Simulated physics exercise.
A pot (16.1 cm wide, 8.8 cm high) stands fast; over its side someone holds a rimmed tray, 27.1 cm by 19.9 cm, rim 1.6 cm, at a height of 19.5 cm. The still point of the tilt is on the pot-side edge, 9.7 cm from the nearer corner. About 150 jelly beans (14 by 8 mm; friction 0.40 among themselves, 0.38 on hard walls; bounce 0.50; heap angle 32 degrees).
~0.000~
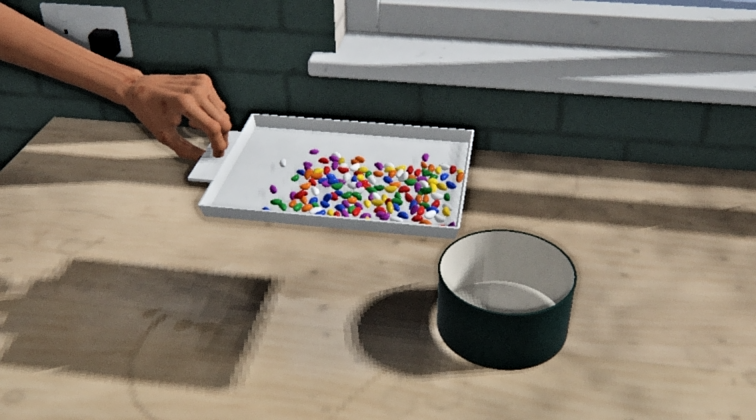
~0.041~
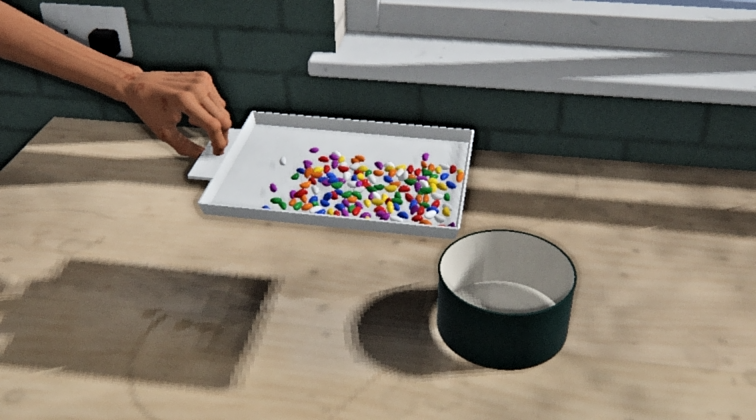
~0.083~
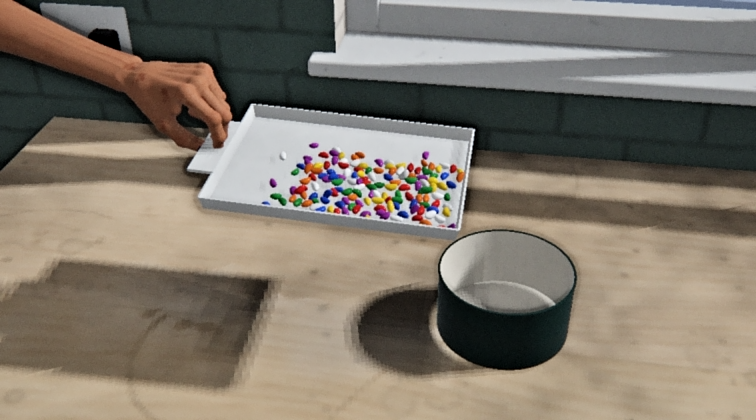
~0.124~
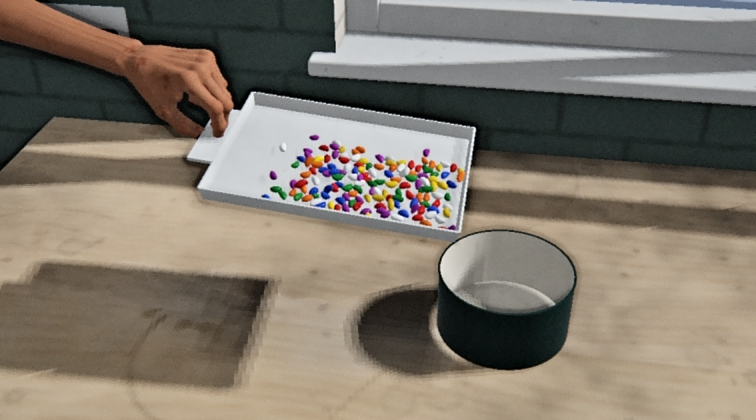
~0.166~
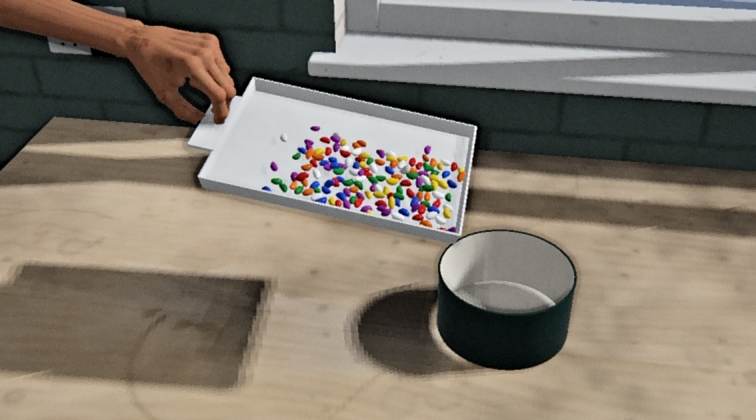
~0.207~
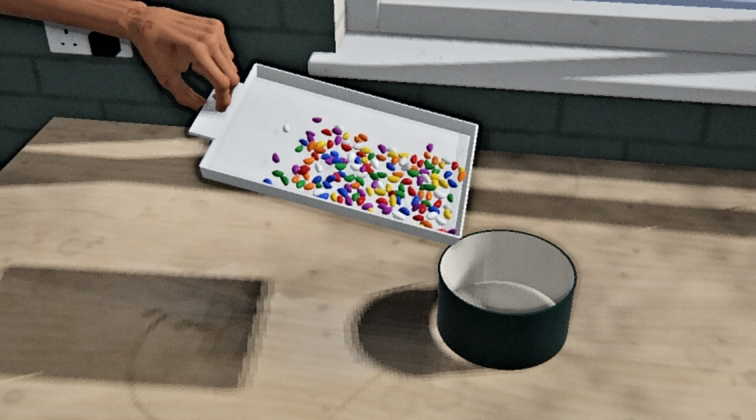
A hand raising the left end of a white rimmed tray of colourful jelly beans, tilting it towards a dark green pot.
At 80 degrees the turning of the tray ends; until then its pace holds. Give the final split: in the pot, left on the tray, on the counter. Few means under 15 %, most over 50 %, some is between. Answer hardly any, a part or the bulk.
Pot: A part, tray: Hardly any, counter: The bulk.
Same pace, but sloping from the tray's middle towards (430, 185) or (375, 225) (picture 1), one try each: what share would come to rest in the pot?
Some 55 and 0 per cent.
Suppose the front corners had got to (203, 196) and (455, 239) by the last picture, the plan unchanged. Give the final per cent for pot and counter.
Pot 5, counter 95.
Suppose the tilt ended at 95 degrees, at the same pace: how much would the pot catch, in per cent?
It would be near 35 per cent.
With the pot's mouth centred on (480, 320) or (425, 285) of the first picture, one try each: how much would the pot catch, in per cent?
About 90 and 55 per cent.
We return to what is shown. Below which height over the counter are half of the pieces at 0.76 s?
About 20 cm.
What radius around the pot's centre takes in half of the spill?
Some 14 cm.
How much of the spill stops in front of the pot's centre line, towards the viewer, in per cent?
About 100 per cent.
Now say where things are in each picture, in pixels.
The first picture shows tray tilt 0 degrees, front corners at (203, 203) and (455, 226); middle of the pieces at (372, 191); pot at (507, 269).
The second picture shows tray tilt 1 degrees, front corners at (203, 201) and (455, 226); middle of the pieces at (372, 190).
The third picture shows tray tilt 3 degrees, front corners at (203, 195) and (456, 227); middle of the pieces at (372, 188).
The fourth picture shows tray tilt 6 degrees, front corners at (203, 186) and (456, 229), lowest corner right front; middle of the pieces at (373, 185).
The fifth picture shows tray tilt 10 degrees, front corners at (203, 175) and (457, 232), lowest corner right front; middle of the pieces at (374, 181).
The sixth picture shows tray tilt 14 degrees, front corners at (205, 165) and (457, 234), lowest corner right front; middle of the pieces at (375, 177); pot at (507, 269). The tray's pace is about 100 degrees a second.
After 0.54 s, tilt 47 degrees; the tray holds 100 %, the pot 0 %.
After 0.76 s, tilt 68 degrees; the tray holds 95 %, the pot 0 %.
Then, at 1.09 s, tilt 80 degrees; the tray holds 25 %, the pot 25 %.
At rest (2.6 s), pot 30 %, tray 5 %, counter 65 %.
